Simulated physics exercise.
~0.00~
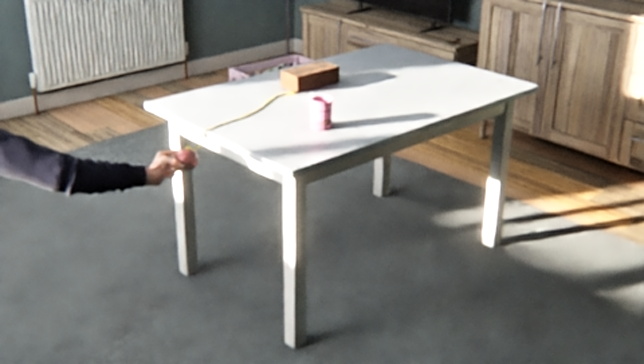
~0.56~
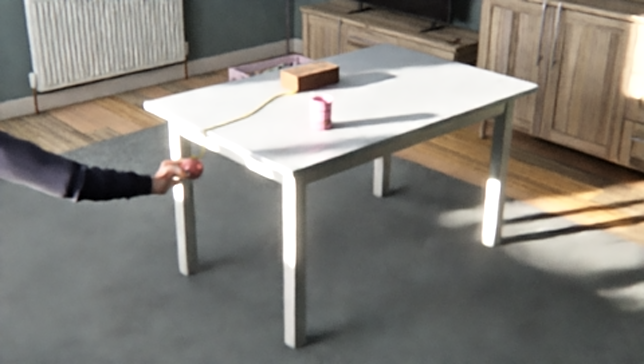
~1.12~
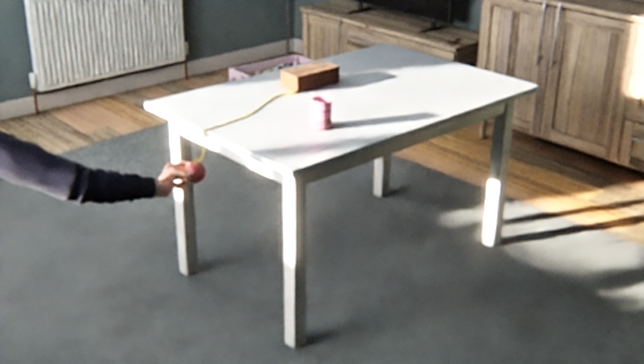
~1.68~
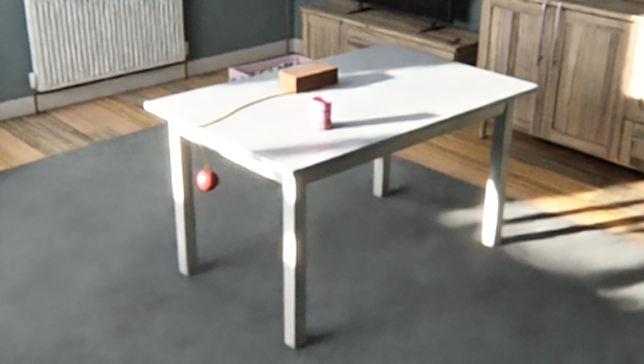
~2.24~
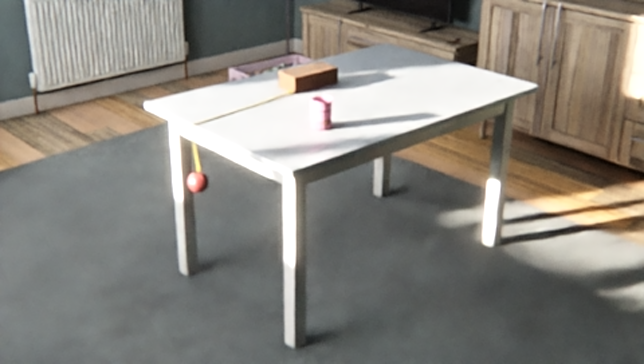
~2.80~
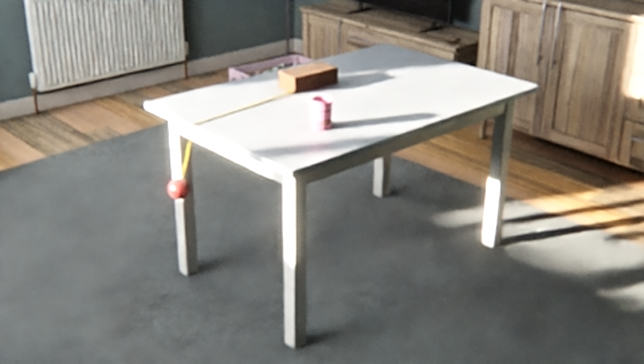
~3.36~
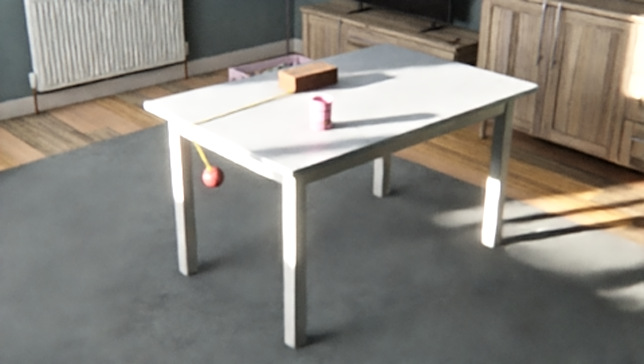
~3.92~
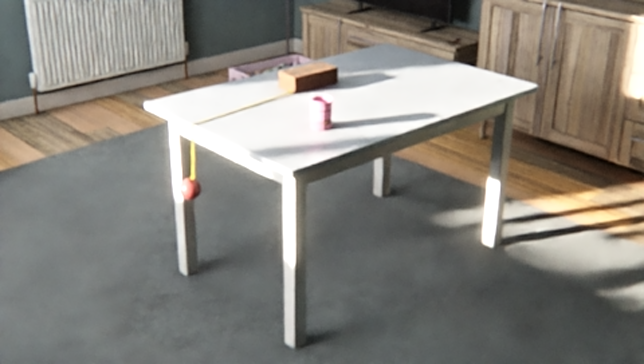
Red apple on a string being released by a hand beside a white table, then swinging below the edge, brick and pink cup staying still.
